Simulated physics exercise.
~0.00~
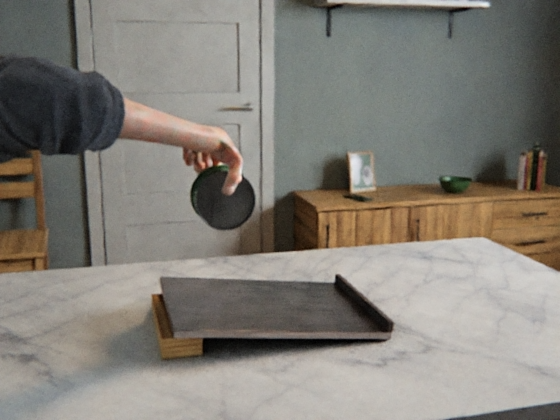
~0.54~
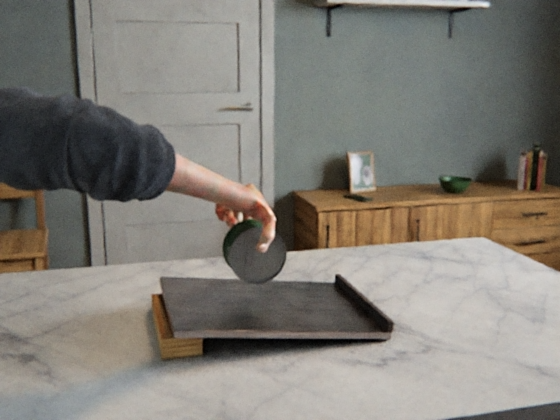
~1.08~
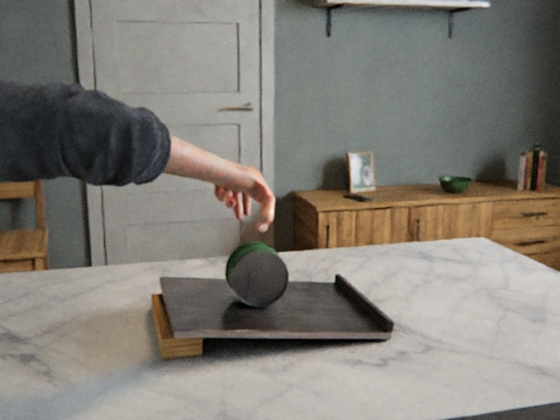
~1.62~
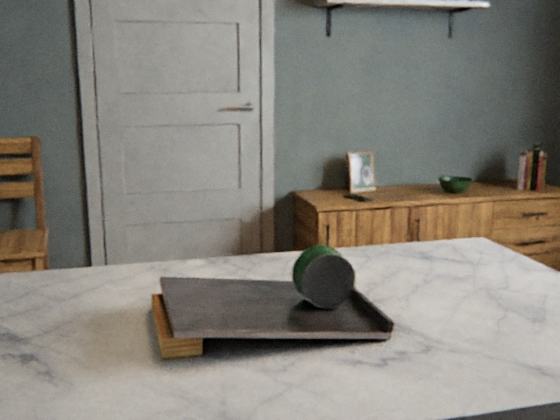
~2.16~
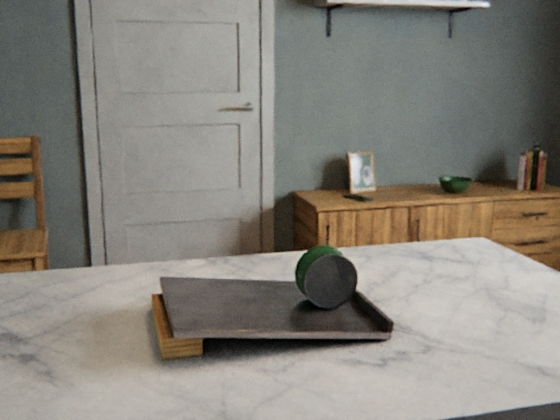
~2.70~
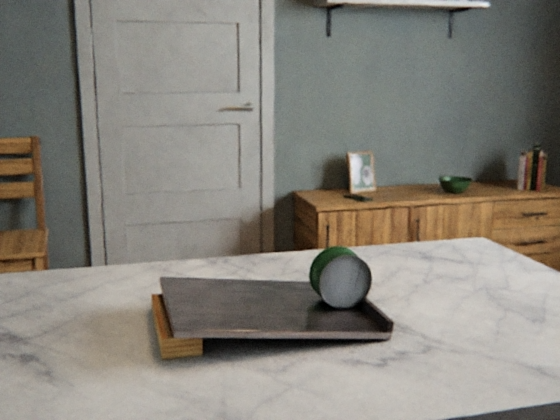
In a room with a grey door and a low wooden cabinet, a dark, sloping board with a raised right edge rests on a marble-topped table, its left side propped on a wooden block. An arm in a dark sleeve reaches in from the left, holding a round green tub on its side above the board. The hand moves right and lowers the tub to the surface, then lets go and draws back. The tub travels down the slope to the right. It ends still upright on its rim, near the board's raised edge.
